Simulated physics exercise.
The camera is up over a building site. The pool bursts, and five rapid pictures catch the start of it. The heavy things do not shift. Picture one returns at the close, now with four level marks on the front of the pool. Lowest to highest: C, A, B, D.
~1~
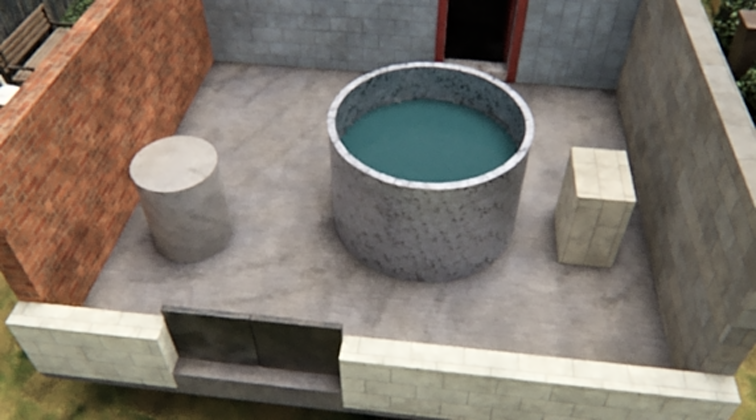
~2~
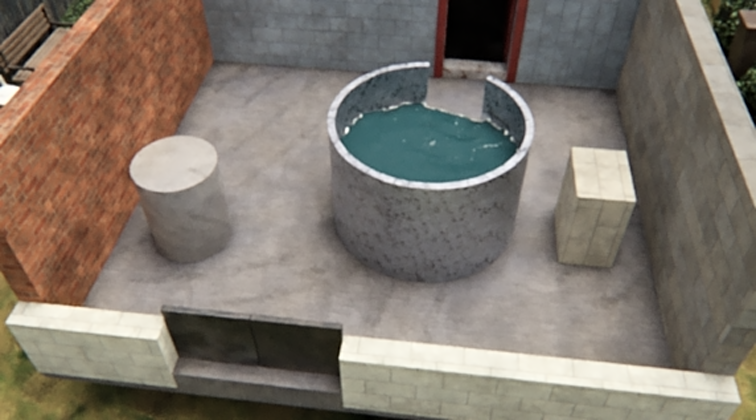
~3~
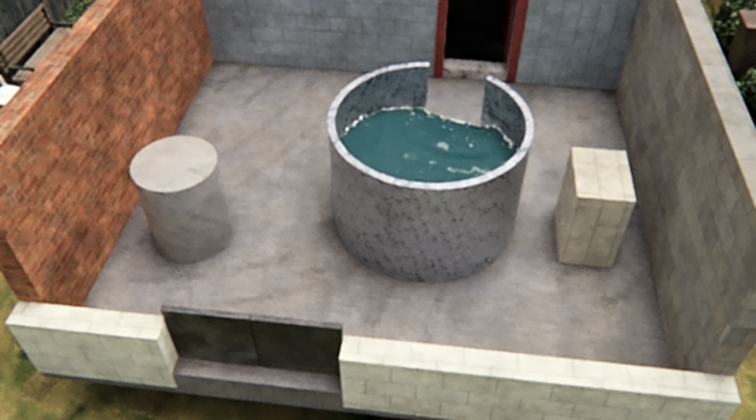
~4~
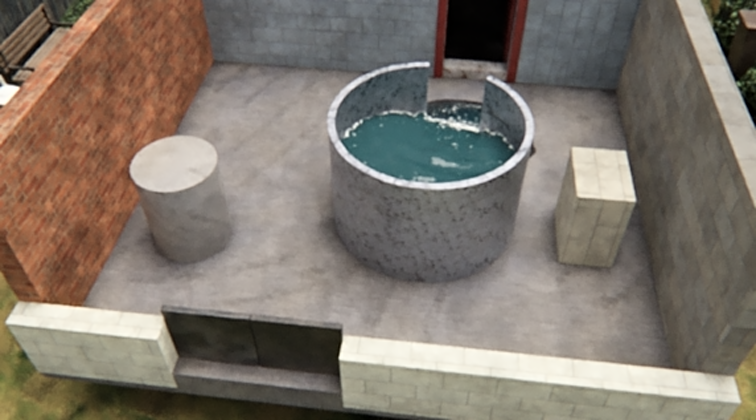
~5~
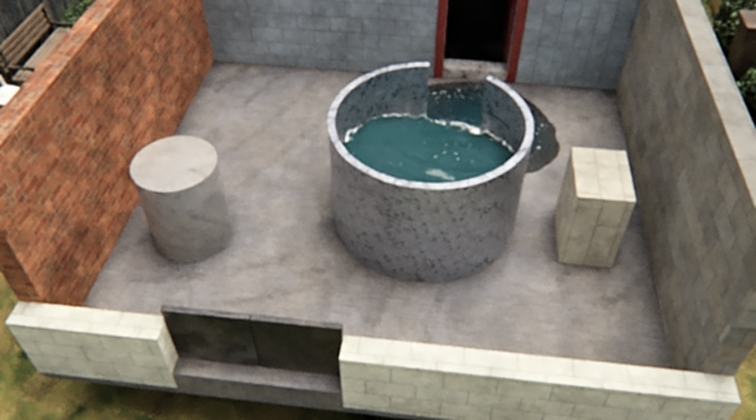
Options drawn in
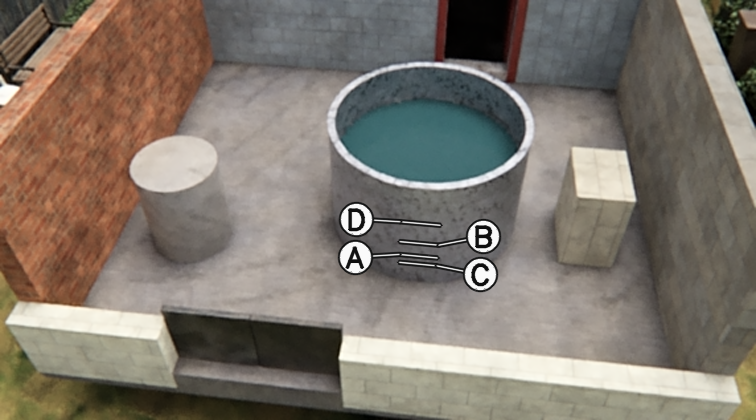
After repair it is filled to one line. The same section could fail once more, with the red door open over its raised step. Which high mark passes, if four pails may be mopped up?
A.
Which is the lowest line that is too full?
The answer is B.
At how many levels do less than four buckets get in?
Two of them.
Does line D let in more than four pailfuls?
Yes, that goes wrong.
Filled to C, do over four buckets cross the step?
No, that is safe.
On the marked copy, A at (418, 256); B at (419, 243); C at (417, 264); D at (420, 223); from the bottom up C, A, B, D.
If A is chosen, a splash gets over, under a bucket.
If B is chosen, about 9 bucketfuls get in.
If C is chosen, nothing gets over.
If D is chosen, dozens of bucketfuls pour in.
